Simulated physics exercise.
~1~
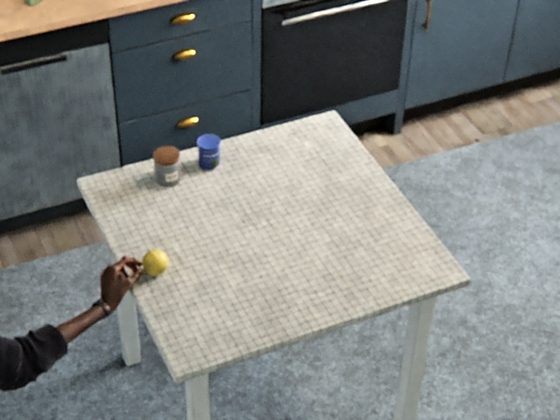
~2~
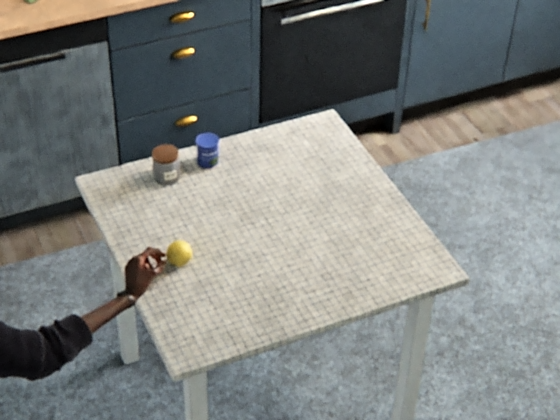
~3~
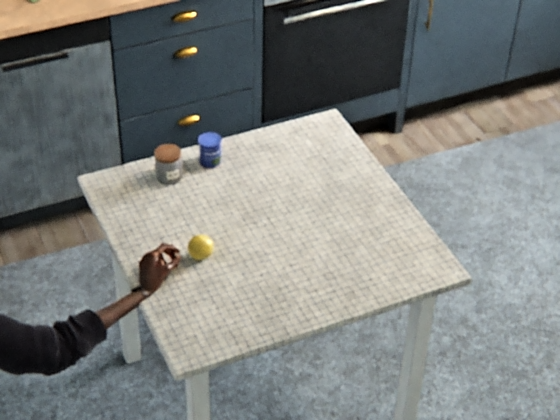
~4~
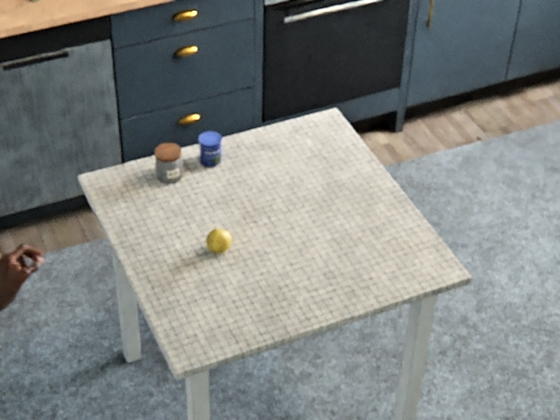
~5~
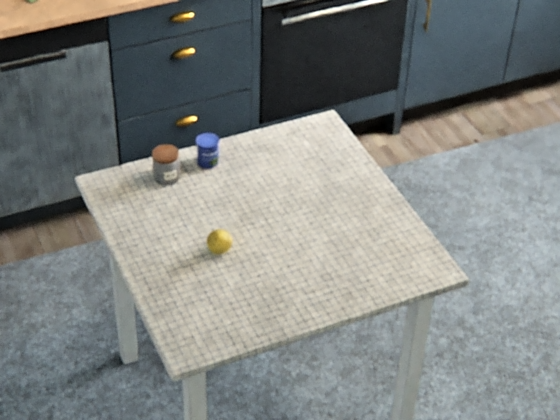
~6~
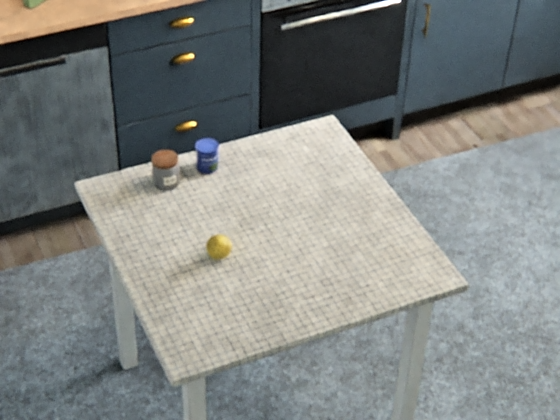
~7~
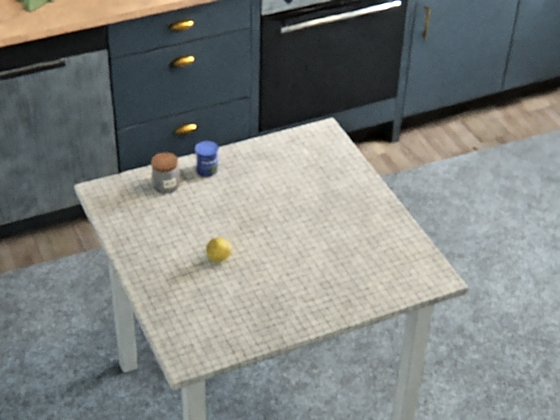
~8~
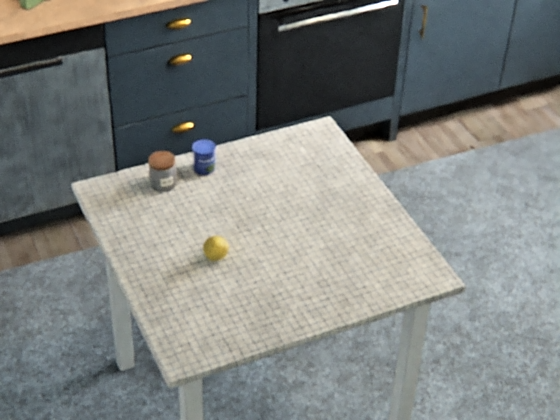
A hand moves a yellow ball rightward across the table, withdraws, and the ball rests there.
